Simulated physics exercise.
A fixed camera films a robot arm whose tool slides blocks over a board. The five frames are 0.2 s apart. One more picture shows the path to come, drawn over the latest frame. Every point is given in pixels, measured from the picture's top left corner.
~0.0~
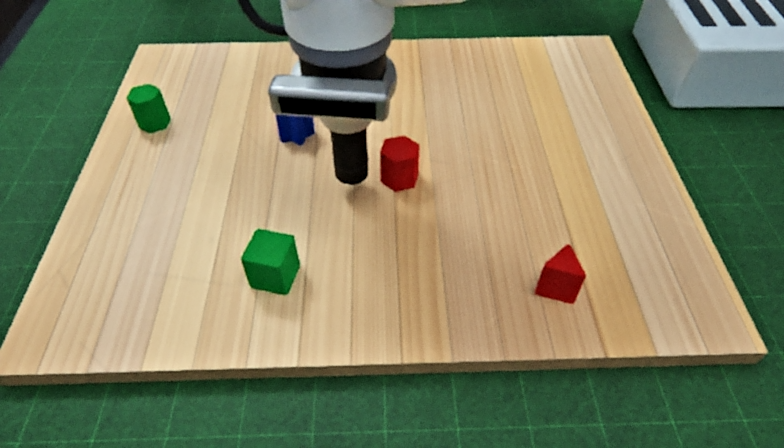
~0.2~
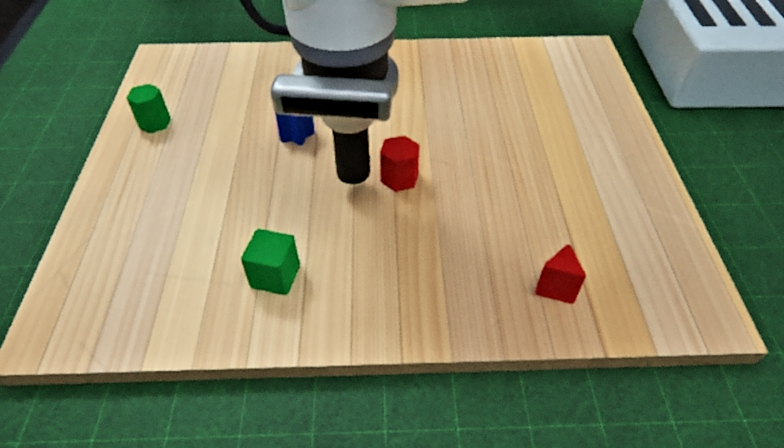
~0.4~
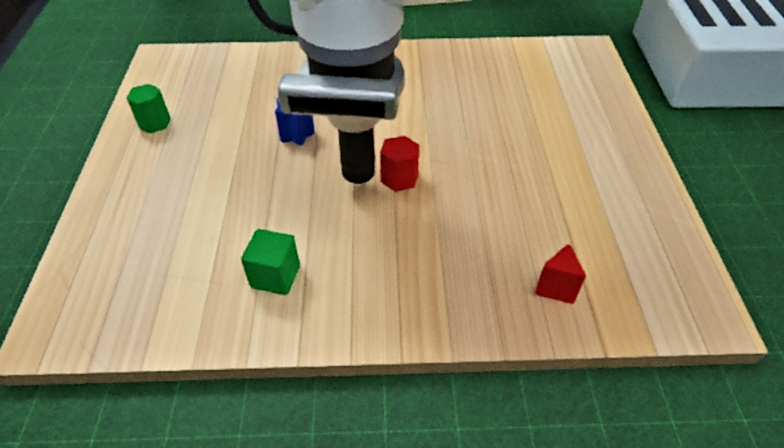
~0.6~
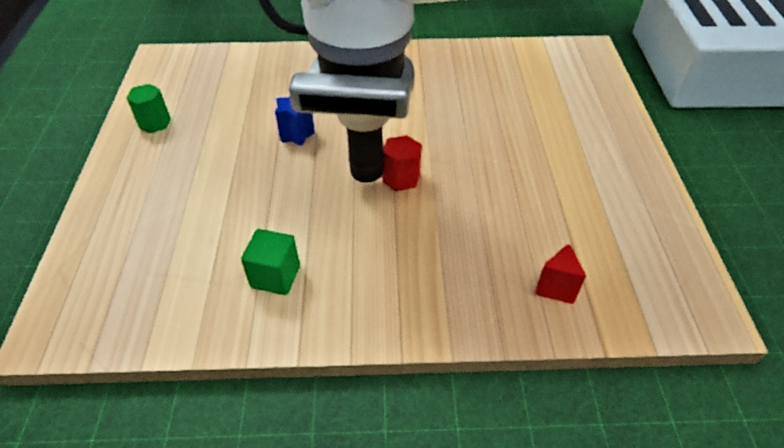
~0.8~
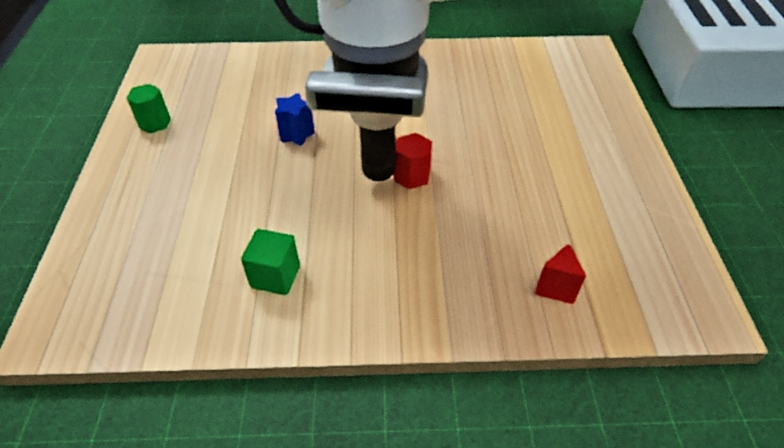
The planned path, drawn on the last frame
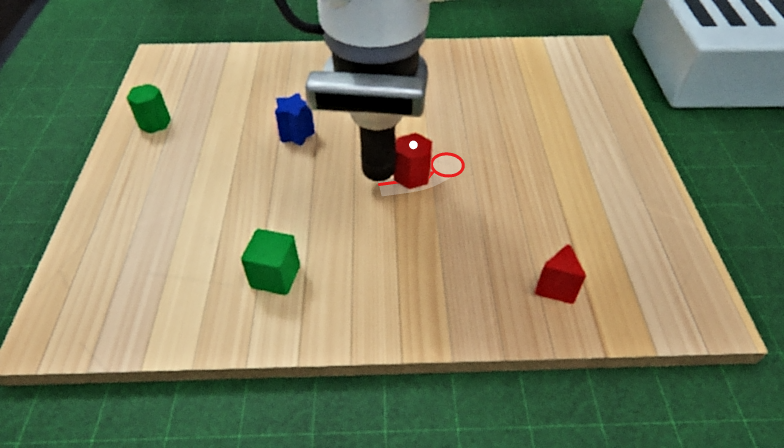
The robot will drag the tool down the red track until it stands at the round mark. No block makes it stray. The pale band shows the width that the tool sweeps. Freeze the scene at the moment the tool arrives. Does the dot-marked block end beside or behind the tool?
I'd say no.
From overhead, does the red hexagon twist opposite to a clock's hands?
Short answer: Yes.
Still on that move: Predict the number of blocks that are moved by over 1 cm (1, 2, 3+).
The answer is one block, counting only moves over 1 cm.
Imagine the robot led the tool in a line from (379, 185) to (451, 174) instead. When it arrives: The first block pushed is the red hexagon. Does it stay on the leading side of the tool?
Ahead of the tool.
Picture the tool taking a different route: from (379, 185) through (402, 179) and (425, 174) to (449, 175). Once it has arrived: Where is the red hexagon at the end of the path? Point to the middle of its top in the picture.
It is at (478, 129).
Path on the board, from (379, 185) over (416, 179) to (447, 165); the dot is on the red hexagon.
On the path given first. Halfway along, tool (418, 165); red hexagon (450, 135), turned 20° anticlockwise.
At the end, tool (449, 151); red hexagon (476, 120), turned 35° anticlockwise.
